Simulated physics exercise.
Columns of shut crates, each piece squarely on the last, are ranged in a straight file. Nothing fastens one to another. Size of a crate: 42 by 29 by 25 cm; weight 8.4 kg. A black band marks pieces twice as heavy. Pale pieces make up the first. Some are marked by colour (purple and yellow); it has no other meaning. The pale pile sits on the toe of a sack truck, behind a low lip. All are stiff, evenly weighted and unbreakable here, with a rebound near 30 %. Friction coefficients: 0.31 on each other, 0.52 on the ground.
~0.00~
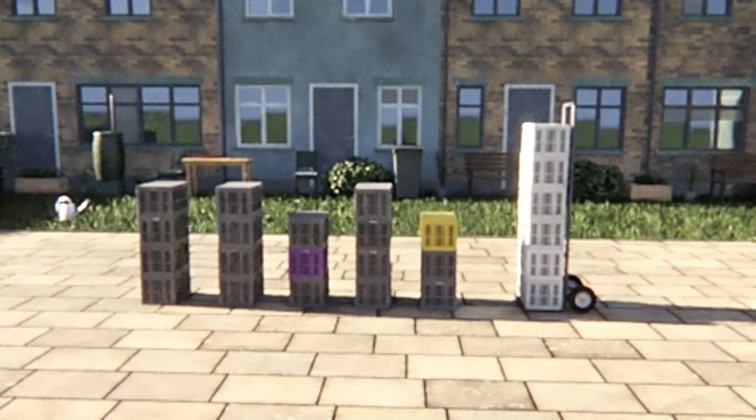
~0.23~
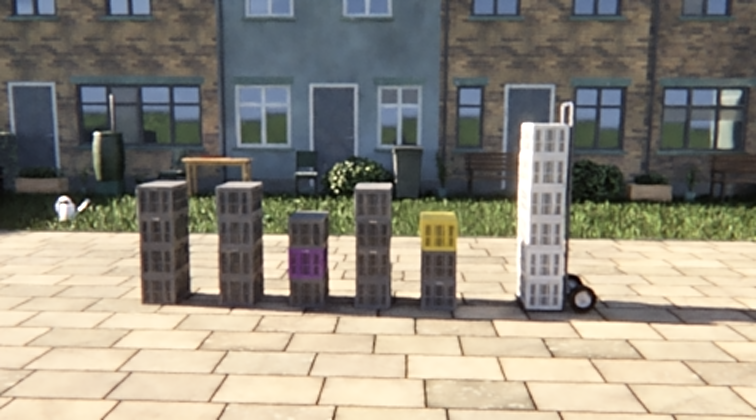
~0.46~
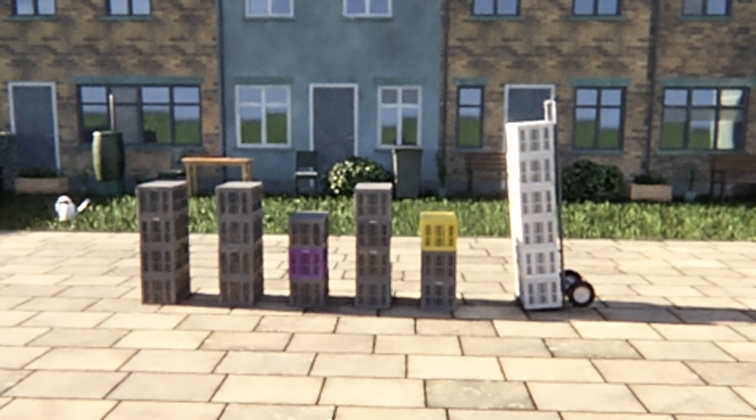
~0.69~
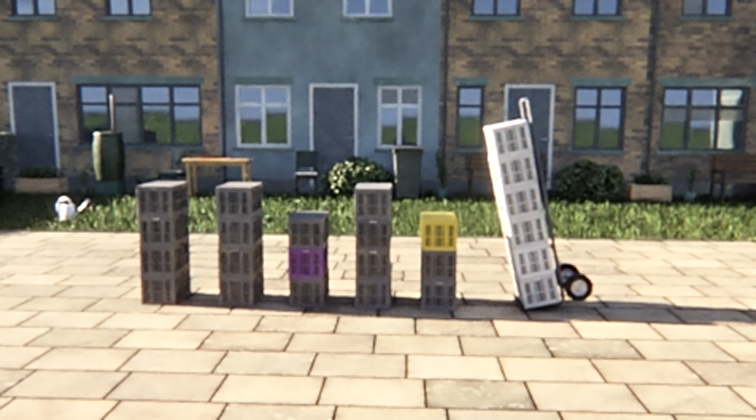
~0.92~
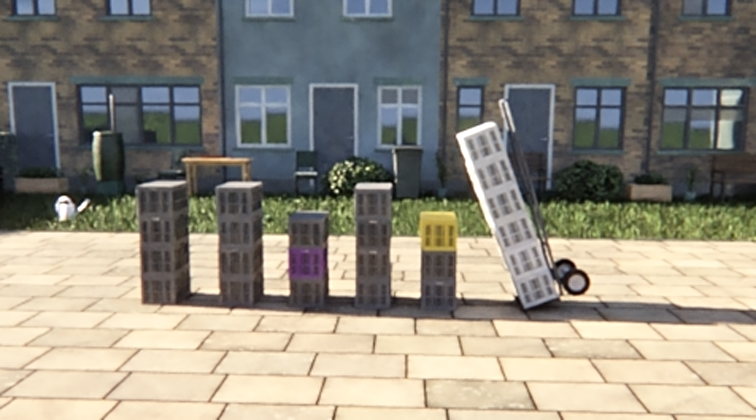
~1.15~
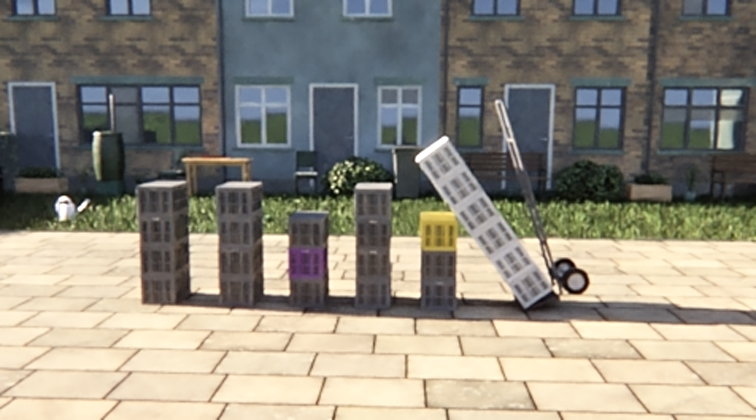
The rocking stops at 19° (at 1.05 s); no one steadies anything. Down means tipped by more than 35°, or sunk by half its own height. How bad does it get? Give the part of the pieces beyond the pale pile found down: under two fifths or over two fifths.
Less than two fifths of them.
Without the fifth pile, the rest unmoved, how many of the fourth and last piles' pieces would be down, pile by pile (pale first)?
In that case fourth 1, last 0.
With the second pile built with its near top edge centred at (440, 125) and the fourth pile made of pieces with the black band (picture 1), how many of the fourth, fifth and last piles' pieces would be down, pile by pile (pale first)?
Then fourth 3, fifth 4, last 3.
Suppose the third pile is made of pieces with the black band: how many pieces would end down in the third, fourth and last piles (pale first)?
Then third 1, fourth 1, last 0.
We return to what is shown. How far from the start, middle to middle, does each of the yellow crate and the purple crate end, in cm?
Moved: Yellow 30, purple 0.
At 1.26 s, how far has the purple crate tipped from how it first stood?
Roughly 0°.
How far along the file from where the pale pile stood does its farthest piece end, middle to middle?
About 170 cm.
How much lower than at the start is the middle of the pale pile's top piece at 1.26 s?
Roughly 30 cm.
After 1.26 s, 6 of the pale pile down; none of the 18 other crates down, 1 disturbed; yellow crate 50 mm from its place.
After 1.50 s, 6 of the pale pile down; none of the 18 other crates down, 4 disturbed; yellow crate 4° from how it stood.
After 1.94 s, 6 of the pale pile down; 1 of the 18 other crates down; yellow crate 12° from how it stood.
In the end (3.4 s), 6 of the pale pile down; 2 of the 18 other crates down; yellow crate 13° from how it stood; purple crate unmoved. That is 11 per cent. From the last view, middles, yellow crate near (406, 233), purple crate near (309, 258).
